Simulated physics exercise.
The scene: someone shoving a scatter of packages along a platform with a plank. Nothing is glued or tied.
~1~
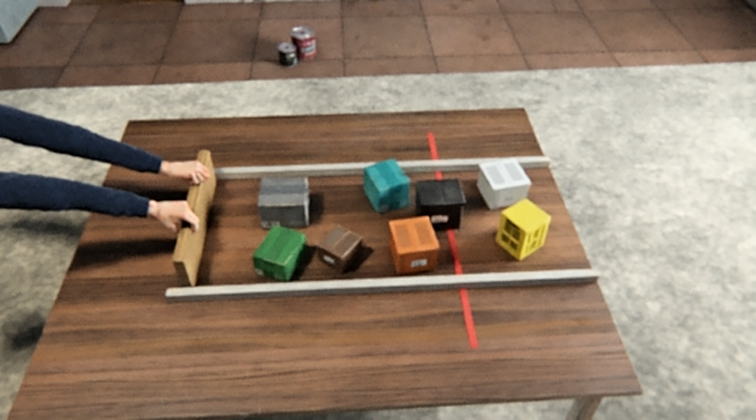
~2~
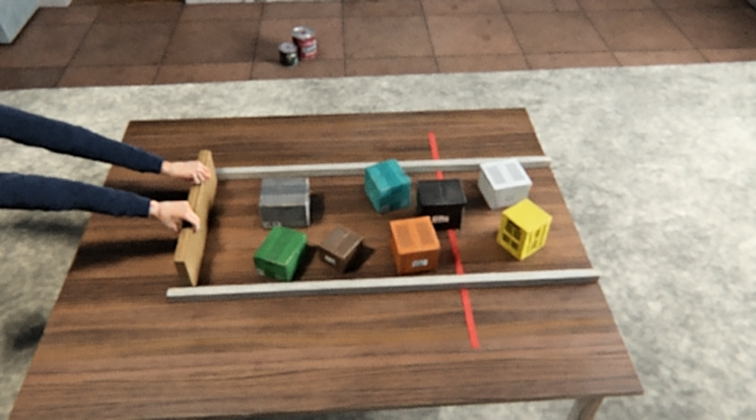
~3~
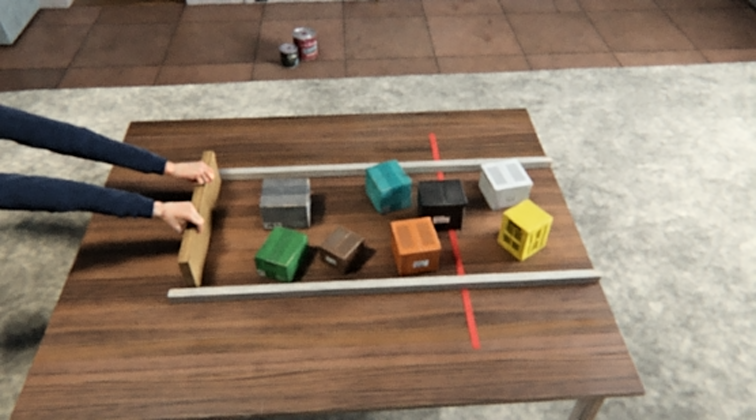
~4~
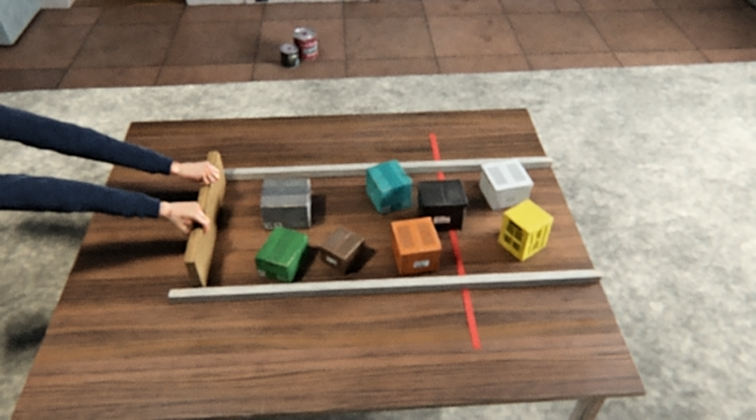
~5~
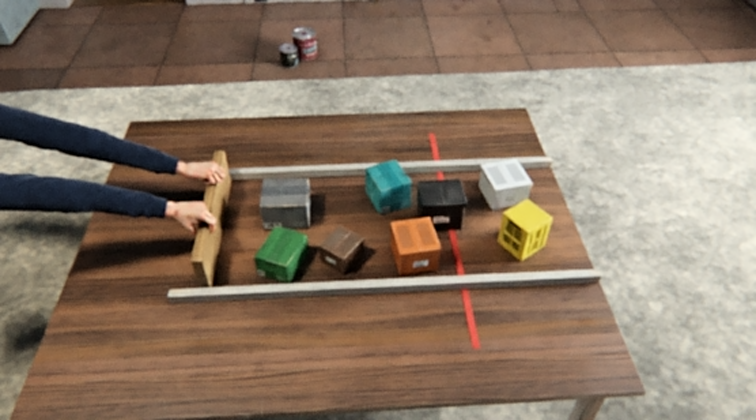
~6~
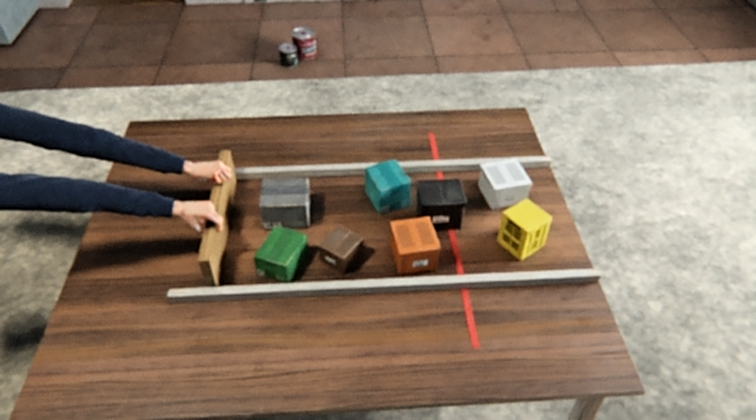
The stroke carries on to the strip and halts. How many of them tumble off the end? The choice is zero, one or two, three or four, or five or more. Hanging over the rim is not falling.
In the end the number that fall off is zero.
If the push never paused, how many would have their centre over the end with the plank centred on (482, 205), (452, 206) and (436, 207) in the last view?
Place by place, 2, 0 and 0.
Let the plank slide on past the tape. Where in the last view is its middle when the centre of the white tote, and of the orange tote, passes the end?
Its middle is around (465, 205) and around (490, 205).
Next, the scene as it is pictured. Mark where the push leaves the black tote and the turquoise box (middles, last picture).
The black tote stops around (517, 203); the turquoise box around (499, 173).
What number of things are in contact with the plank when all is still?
That makes 2.
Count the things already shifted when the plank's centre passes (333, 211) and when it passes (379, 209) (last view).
The counts are 5 and 6.
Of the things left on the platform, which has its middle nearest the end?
Foremost is the yellow crate.
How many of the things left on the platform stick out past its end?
It comes to 2.
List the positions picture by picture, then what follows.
The first picture shows yellow crate (522, 229); white tote (502, 184); black tote (439, 205); plank (197, 216); tape (449, 221).
The second picture shows white tote (503, 184); brown tote (341, 249).
The third picture shows black tote (440, 206); green box (282, 254).
The fourth picture shows yellow crate (525, 230); turquoise box (389, 187).
The fifth picture shows white tote (504, 185); plank (213, 217).
The sixth picture shows yellow crate (524, 229); white tote (504, 185); black tote (440, 206); plank (219, 216); tape (450, 221).
A little later, none off yet; yellow crate at rest near (524, 229); white tote at rest near (504, 185); black tote at rest near (440, 206).
Next, none off yet; yellow crate shifted a little near (542, 230); white tote shifted a little near (509, 184); black tote shifted about its own width near (478, 204).
When it is over, the number that fall off is zero.
